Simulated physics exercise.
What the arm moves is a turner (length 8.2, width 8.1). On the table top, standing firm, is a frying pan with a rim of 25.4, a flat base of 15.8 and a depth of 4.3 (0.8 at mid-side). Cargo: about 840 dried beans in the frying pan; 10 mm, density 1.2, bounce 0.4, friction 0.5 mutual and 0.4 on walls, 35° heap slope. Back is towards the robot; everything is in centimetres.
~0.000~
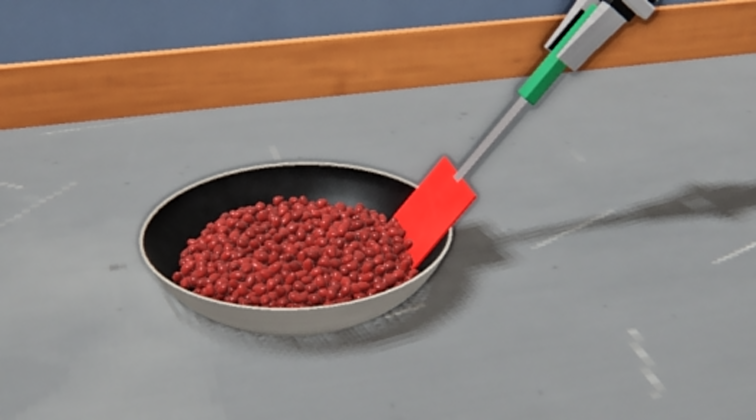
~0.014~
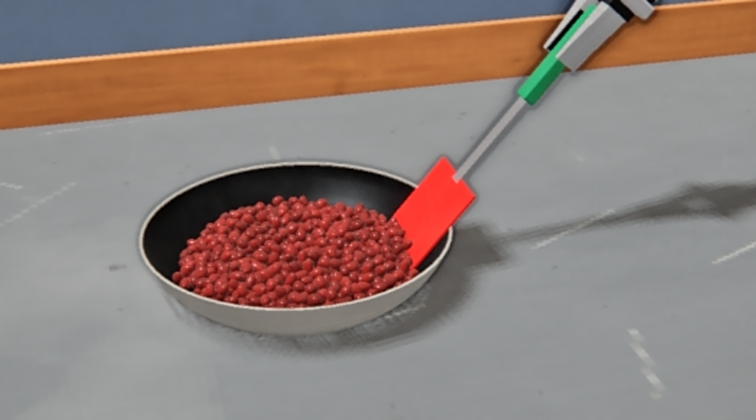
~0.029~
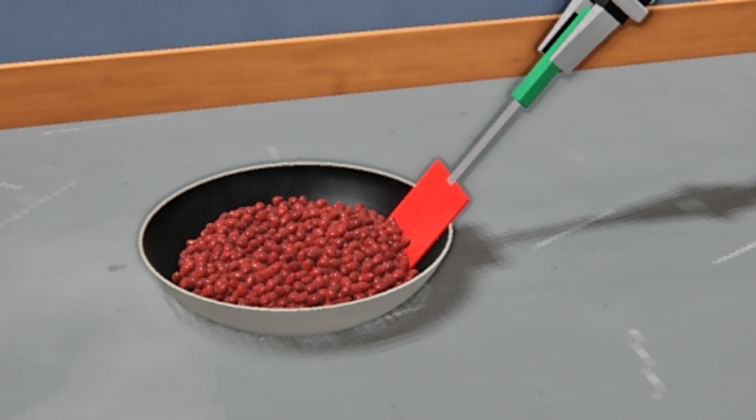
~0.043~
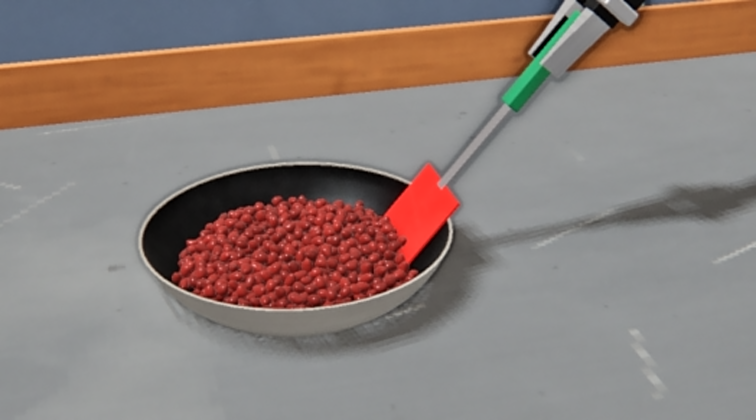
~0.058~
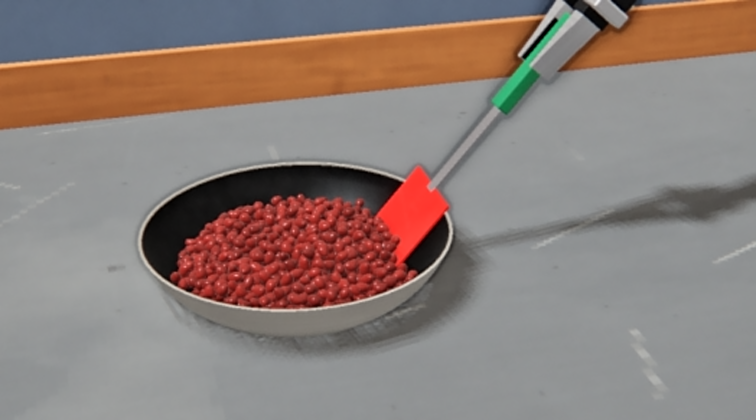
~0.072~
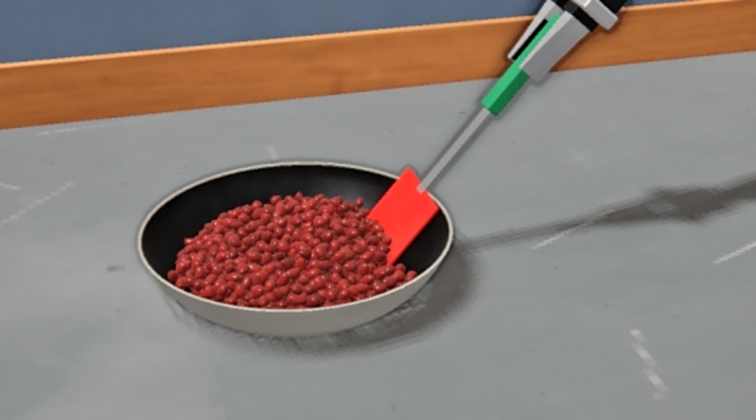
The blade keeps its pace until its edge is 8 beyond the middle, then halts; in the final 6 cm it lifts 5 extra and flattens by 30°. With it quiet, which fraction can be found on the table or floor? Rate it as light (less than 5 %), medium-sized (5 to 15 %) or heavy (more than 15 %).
Rated medium-sized.
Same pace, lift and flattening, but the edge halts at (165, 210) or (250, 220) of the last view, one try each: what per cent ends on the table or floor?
First try about 30 percent, second about 0 percent.
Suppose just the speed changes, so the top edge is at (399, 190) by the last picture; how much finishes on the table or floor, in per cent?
My guess is around 25 percent.
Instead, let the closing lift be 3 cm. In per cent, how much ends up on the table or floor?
It comes to around 10 percent.
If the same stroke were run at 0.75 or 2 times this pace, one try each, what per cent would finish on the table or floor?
I'd say near 5 and then near 25 per cent.
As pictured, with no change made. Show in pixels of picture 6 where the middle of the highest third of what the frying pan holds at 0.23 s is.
Near pixel (208, 245).
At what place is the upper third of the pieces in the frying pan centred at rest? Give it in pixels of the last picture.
The centre sits at about (195, 254).
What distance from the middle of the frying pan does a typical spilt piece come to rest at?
It's around 18 cm.
After 0.15 s, sloping 49°, highest piece 5 above the table; 836 in the frying pan.
After 0.23 s, sloping 38°, highest piece 6 above the table; 834 in the frying pan, 2 on the blade or in flight.
After 0.47 s, sloping 19°, highest piece 6 above the table; 757 in the frying pan, 67 on the table or floor, 12 on the blade or in flight.
After 1.52 s, sloping 19°, highest piece 6 above the table; 752 in the frying pan, 84 on the table or floor.
At rest, 752 in the frying pan, 84 on the table or floor. That is 10 % on the table or floor.
